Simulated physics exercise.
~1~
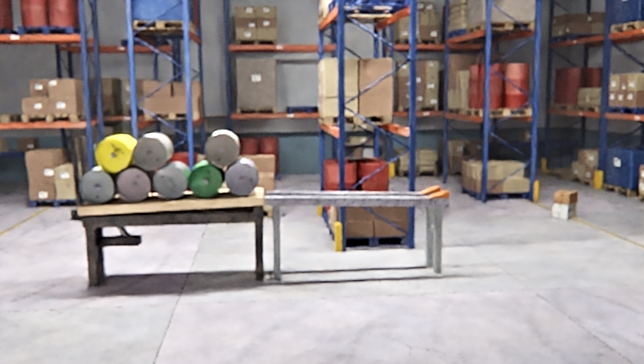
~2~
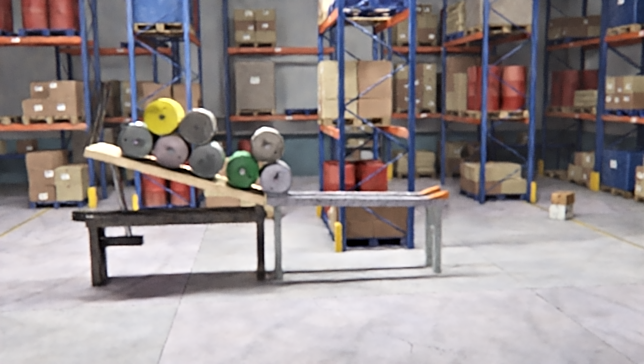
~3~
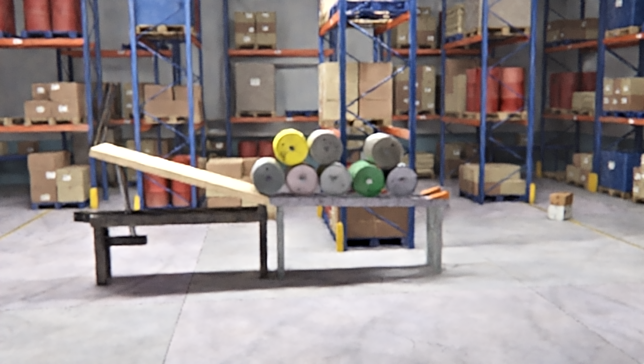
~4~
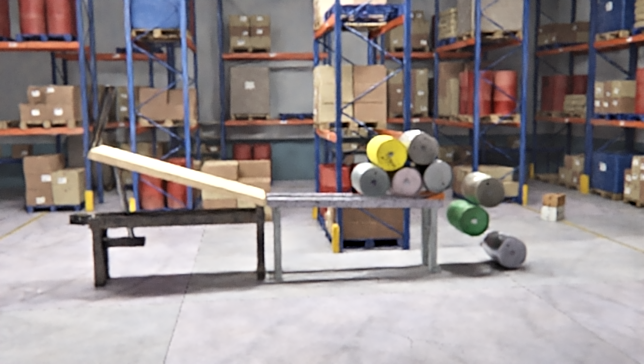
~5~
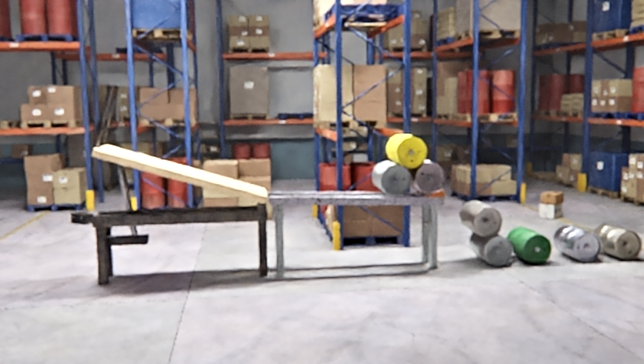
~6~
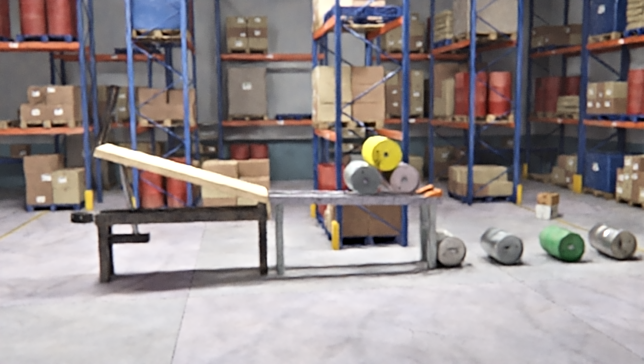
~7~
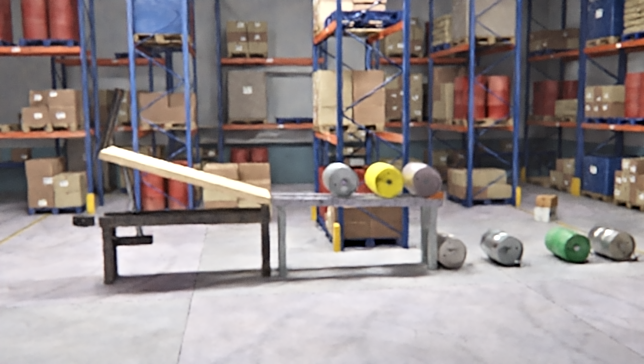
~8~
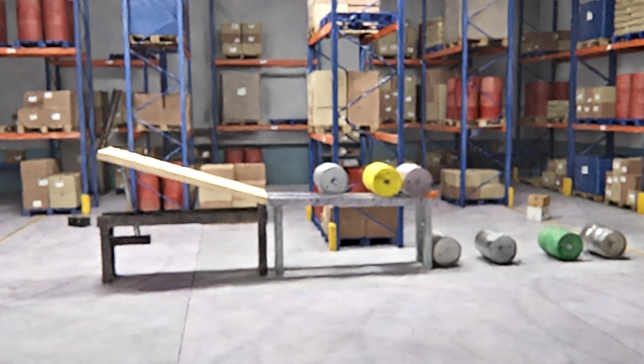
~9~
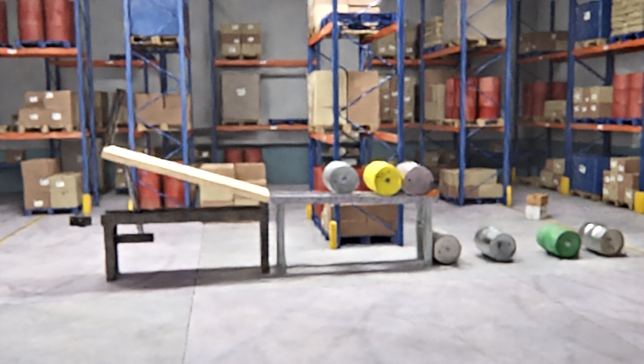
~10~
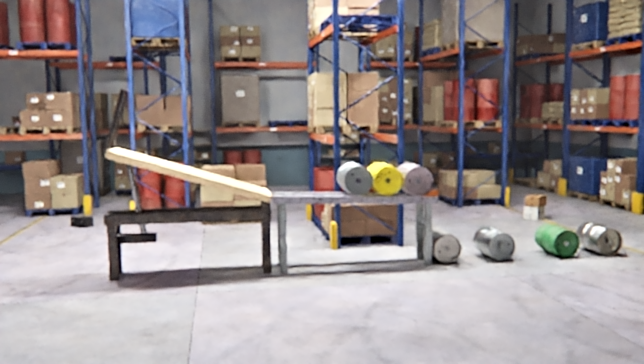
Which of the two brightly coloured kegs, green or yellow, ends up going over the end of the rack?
The green keg goes over the end stop and comes to rest on the floor, while the yellow one stays on the rack.
